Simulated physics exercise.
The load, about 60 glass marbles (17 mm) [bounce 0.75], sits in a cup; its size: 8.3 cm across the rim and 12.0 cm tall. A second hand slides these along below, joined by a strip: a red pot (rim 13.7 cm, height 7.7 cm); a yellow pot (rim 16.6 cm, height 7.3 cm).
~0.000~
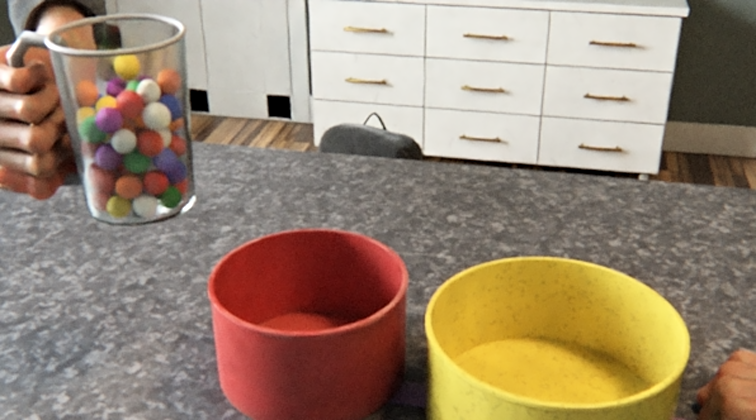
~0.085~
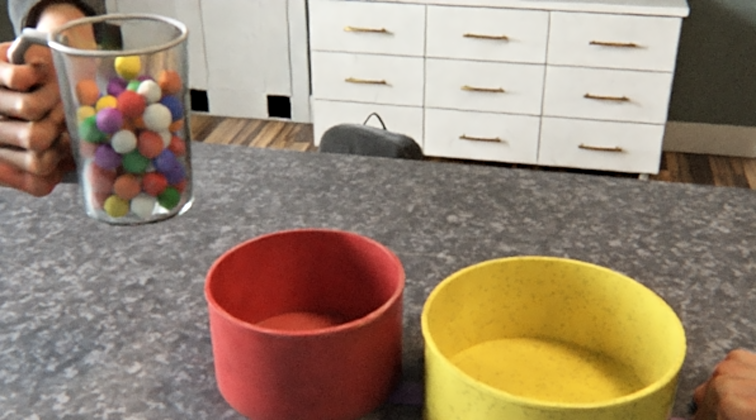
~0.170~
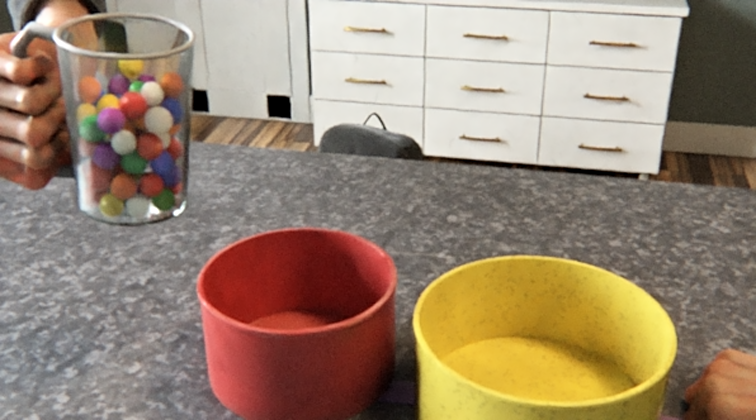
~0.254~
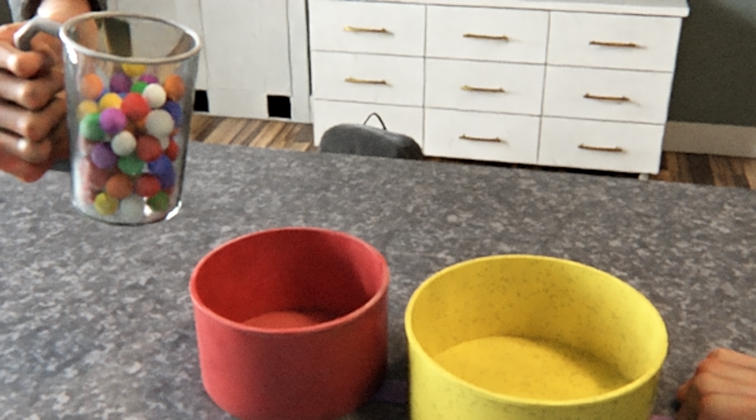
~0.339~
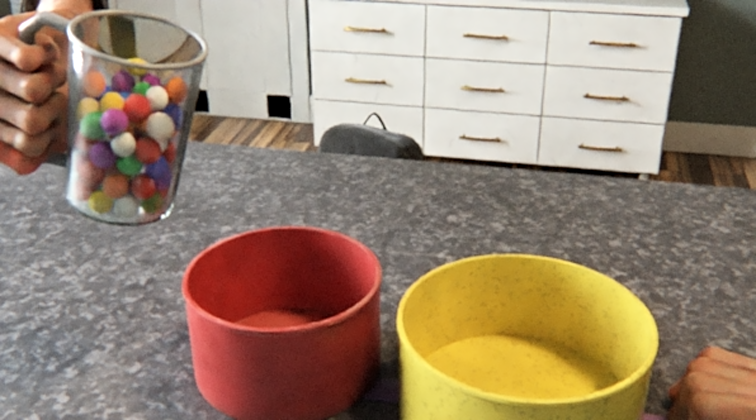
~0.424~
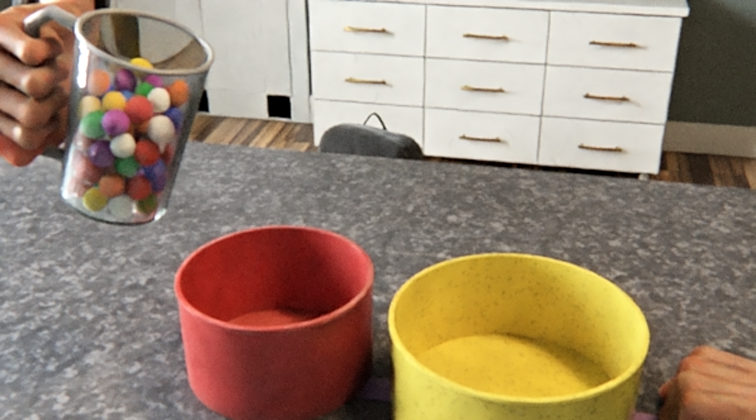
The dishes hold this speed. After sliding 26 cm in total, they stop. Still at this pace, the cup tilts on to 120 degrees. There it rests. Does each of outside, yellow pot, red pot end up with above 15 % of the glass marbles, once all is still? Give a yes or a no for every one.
Outside - no; yellow pot - yes; red pot - no.
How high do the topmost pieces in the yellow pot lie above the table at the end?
About 2.5 centimetres.
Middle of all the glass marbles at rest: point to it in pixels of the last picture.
Centre at rest: Approx. (203, 351) px.
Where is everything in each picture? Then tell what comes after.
Cup at (124, 81); tilt 0 degrees; dishes slid 0.0 cm; lip at (178, 38); top of the load at (167, 98); red pot at (309, 276); yellow pot at (555, 322), in the first picture.
Cup at (125, 83); tilt 2 degrees; dishes slid 0.2 cm; lip at (180, 40); top of the load at (119, 97), in the second picture.
Cup at (128, 86); tilt 6 degrees; dishes slid 0.8 cm; low side right; lip at (187, 45); top of the load at (120, 96), in the third picture.
Cup at (131, 89); tilt 10 degrees; dishes slid 1.4 cm; low side right; lip at (194, 52); top of the load at (150, 95), in the fourth picture.
Cup at (134, 92); tilt 15 degrees; dishes slid 1.9 cm; low side right; lip at (200, 59); top of the load at (180, 96), in the fifth picture.
Cup at (136, 95); tilt 19 degrees; dishes slid 2.5 cm; low side right; lip at (206, 66); top of the load at (182, 99); red pot at (275, 272); yellow pot at (517, 318). It turns about 55 degrees a second, in the sixth picture.
Then, at 1.60 s, tilt 82 degrees; cup 100 %; middle of all pieces on or above the table near (112, 128).
After 2.57 s, tilt 120 degrees; yellow pot 90 %, outside 10 %; middle of all pieces on or above the table near (328, 359).
After 3.47 s, tilt 120 degrees; yellow pot 90 %, outside 10 %; middle of all pieces on or above the table near (244, 359).
After 4.33 s, tilt 120 degrees; yellow pot 90 %, outside 10 %; middle of all pieces on or above the table near (201, 350).
In the end, at 4.7 s, yellow pot 90 %, red pot 0 %, outside 10 %, cup 0 %.
